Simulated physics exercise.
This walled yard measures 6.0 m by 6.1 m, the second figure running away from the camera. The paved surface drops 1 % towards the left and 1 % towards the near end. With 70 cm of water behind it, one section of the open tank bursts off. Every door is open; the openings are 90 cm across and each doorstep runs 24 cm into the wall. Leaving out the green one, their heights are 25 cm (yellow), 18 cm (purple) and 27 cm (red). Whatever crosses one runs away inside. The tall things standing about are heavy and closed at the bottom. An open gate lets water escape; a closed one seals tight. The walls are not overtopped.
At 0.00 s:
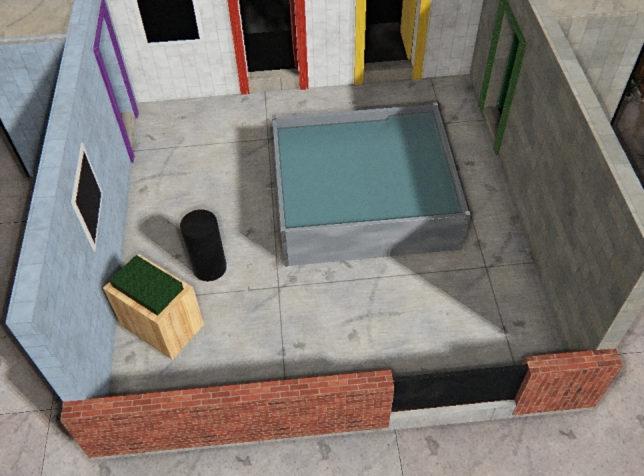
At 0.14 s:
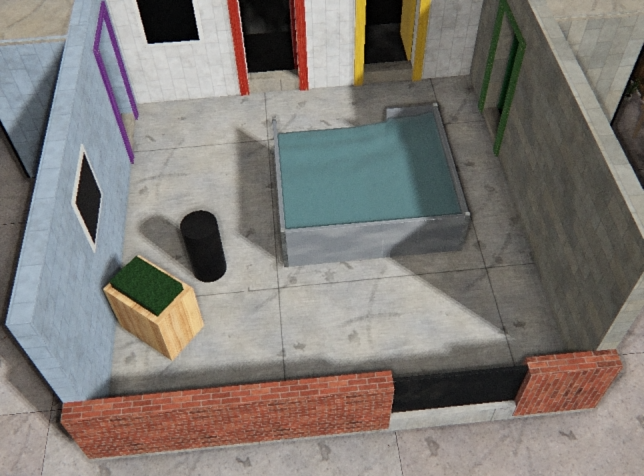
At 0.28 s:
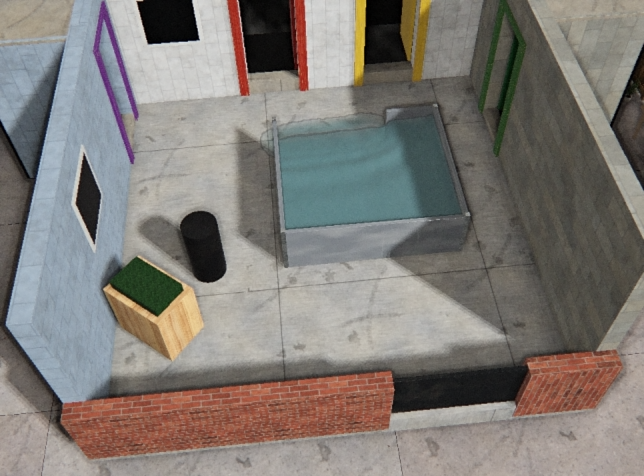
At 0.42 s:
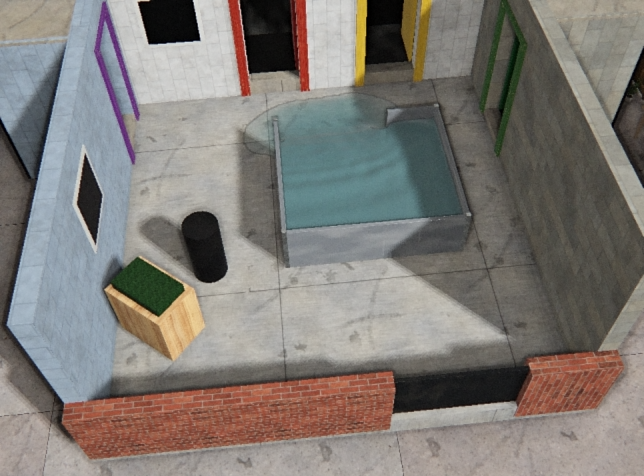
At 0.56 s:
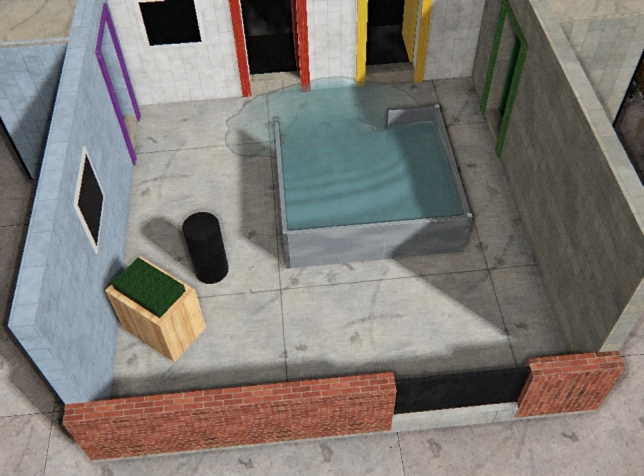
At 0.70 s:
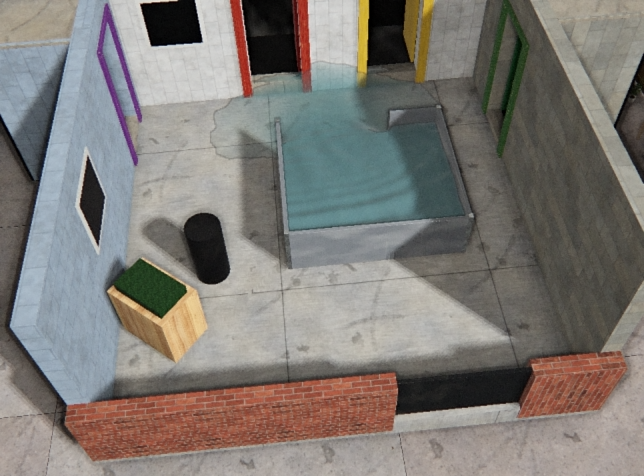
At first, still water fills an open grey tank in a walled yard with a black cylinder and a wooden box nearby. Then a section of the tank's far side goes missing, and water pours through the gap, spreading over the paving towards the red and yellow doorways.
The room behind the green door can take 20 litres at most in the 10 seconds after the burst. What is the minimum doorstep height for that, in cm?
It would have to be roughly 14 cm high.
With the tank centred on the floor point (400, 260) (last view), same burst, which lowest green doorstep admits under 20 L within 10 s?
About 11.0 cm.
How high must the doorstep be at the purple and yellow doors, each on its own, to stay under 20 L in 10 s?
About 33 cm at purple and 24 cm at yellow.
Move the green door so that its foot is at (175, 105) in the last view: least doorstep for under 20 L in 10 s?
Roughly 27 cm.
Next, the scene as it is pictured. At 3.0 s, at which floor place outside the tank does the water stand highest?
Around (141, 112).
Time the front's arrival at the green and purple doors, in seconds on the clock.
Arrival: Green 1.6 s, purple 1.8 s.
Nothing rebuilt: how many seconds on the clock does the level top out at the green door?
At about 3.2 s.
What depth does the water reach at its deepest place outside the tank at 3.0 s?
Up to some 39 cm.
After 1.4 s water covers 20 % of the floor, deepest (50 cm) near (323, 95); it has not reached the green door.
After 3.0 s water covers 50 % of the floor, deepest (39 cm) near (141, 112); 18 cm at the green door, 11 litres in over its 11 cm doorstep.
After 10.0 s water covers 95 % of the floor, deepest (29 cm) near (111, 433); 6 cm at the green door, 45 litres in over its 11 cm doorstep.
At the green door as built, the water arrived by 1.6 s and peaked near 18 cm at 3.2 s.
With a doorstep of 13 cm, 27 litres would have come in within the 10 s; with 17.5 cm, 6 litres. So under 20 litres takes about 14 cm.
